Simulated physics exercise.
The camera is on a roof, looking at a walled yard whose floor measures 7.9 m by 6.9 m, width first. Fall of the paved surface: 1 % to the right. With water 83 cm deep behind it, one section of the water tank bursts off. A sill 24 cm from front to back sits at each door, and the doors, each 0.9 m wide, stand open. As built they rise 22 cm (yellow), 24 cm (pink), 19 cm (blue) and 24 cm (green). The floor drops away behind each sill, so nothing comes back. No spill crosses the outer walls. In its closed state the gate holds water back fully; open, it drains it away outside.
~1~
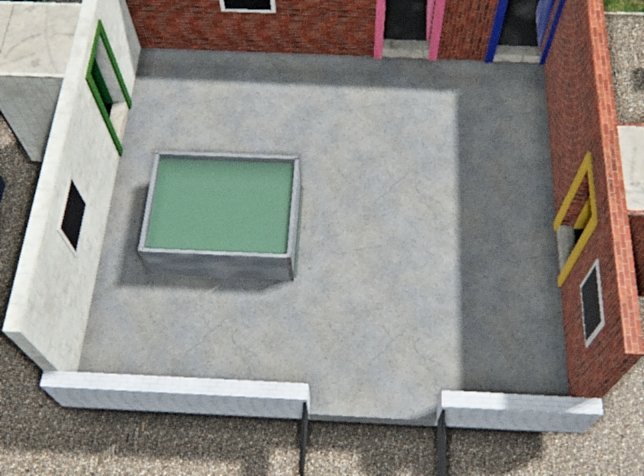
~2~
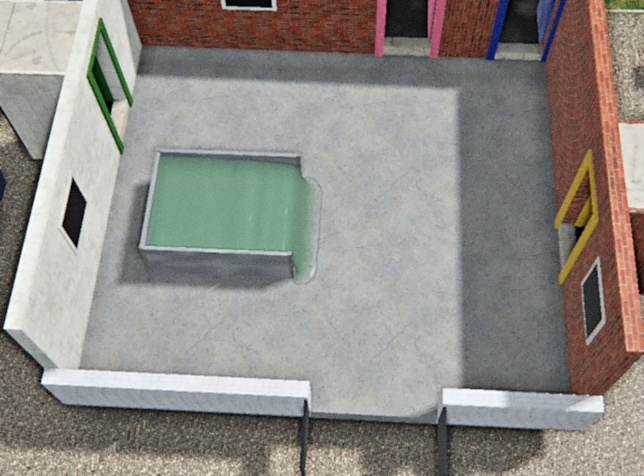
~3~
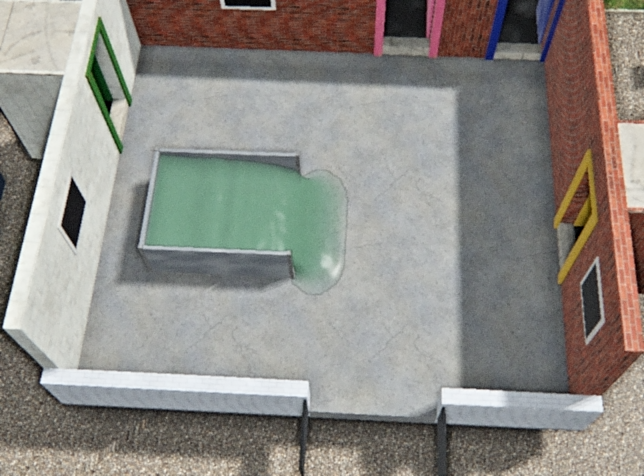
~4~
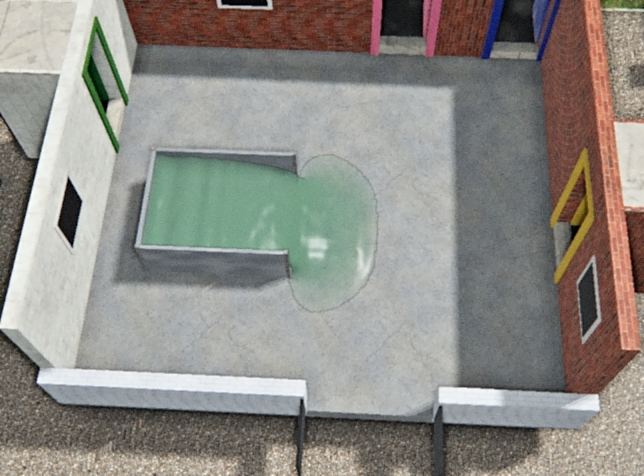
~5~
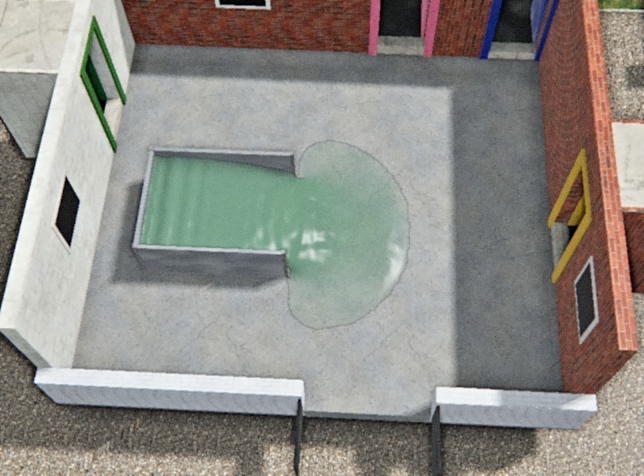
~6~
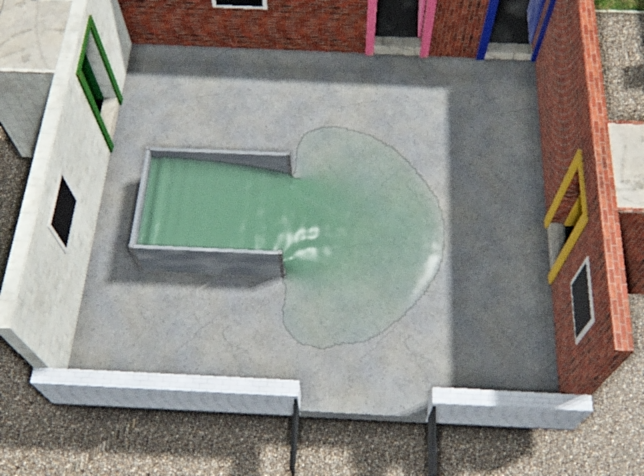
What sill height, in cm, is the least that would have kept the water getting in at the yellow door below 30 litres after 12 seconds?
The least height is about 29 cm.
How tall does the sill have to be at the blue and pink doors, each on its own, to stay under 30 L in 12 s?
Some 27 cm for blue, some 6.0 cm for pink.
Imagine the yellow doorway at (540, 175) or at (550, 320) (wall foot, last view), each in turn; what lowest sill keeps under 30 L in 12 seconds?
About 24 cm for the first and 24 cm for the second.
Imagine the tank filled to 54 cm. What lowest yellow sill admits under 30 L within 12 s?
The step would need to be some 17 cm high.
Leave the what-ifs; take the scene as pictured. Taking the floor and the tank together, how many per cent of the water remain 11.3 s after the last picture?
Some 84 per cent remains.
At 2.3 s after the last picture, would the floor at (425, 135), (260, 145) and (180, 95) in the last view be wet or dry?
In turn: Flooded, not reached, still dry.
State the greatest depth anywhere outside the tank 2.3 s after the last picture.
About 41 cm at most.
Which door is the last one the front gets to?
It is the green one.
Then, 0.7 s after the last picture water covers 40 % of the floor, deepest (35 cm) near (290, 252); 33 cm at the yellow door, 3 litres in over its 22 cm sill.
Then, 2.3 s after the last picture water covers 50 % of the floor, deepest (41 cm) near (528, 69); 31 cm at the yellow door, 89 litres in over its 22 cm sill.
Then, 11.3 s after the last picture water covers 100 % of the floor, deepest (11 cm) near (97, 224); 8 cm at the yellow door, 107 litres in over its 22 cm sill.
At the yellow door as built, the water peaked near 37 cm, 1.3 s after the last picture.
With a sill of 24.5 cm, 71 litres would have come in within the 12 s; with 33.5 cm, 5 litres. So under 30 litres takes about 29 cm.
